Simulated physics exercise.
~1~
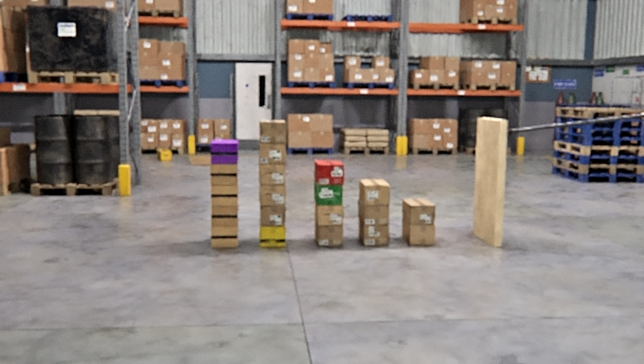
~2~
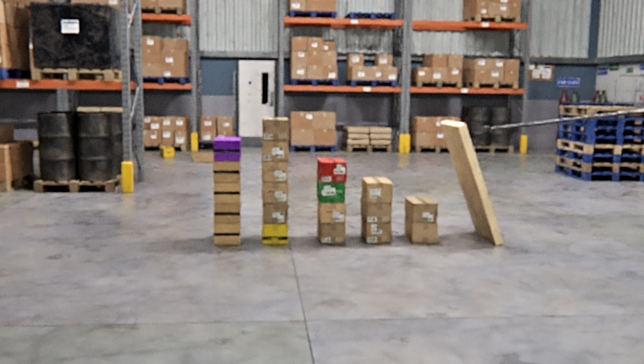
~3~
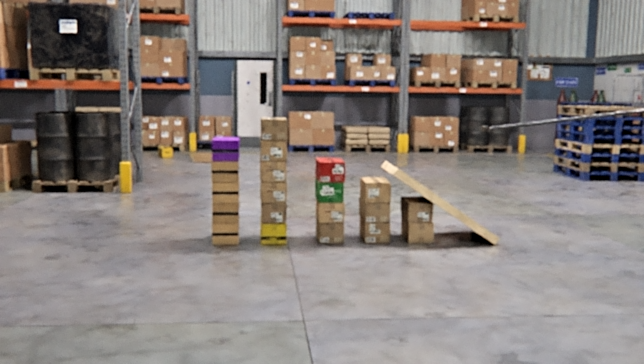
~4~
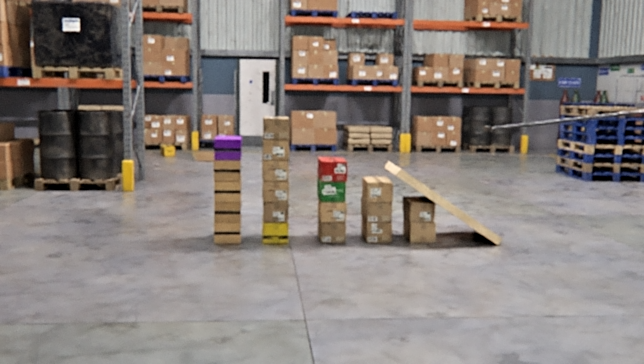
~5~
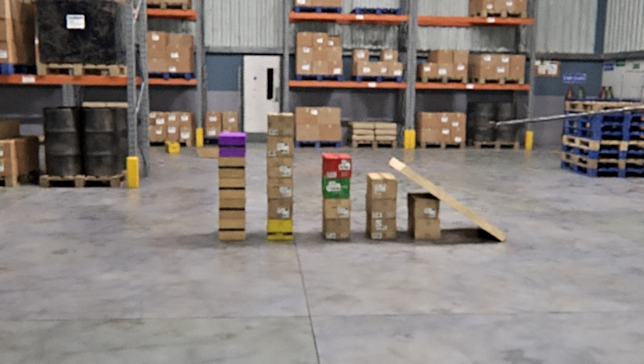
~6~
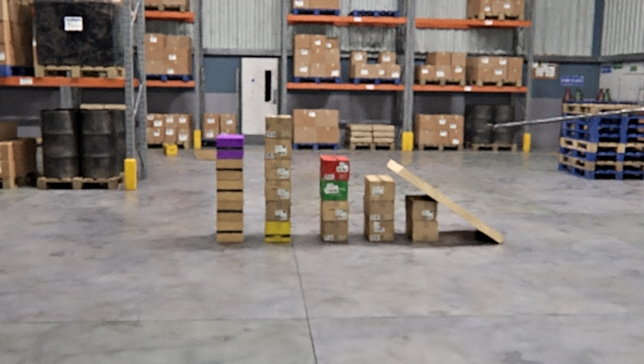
Tall wooden board tipping left onto the shortest of five parcel stacks in a warehouse and resting there aslant, every stack still standing.
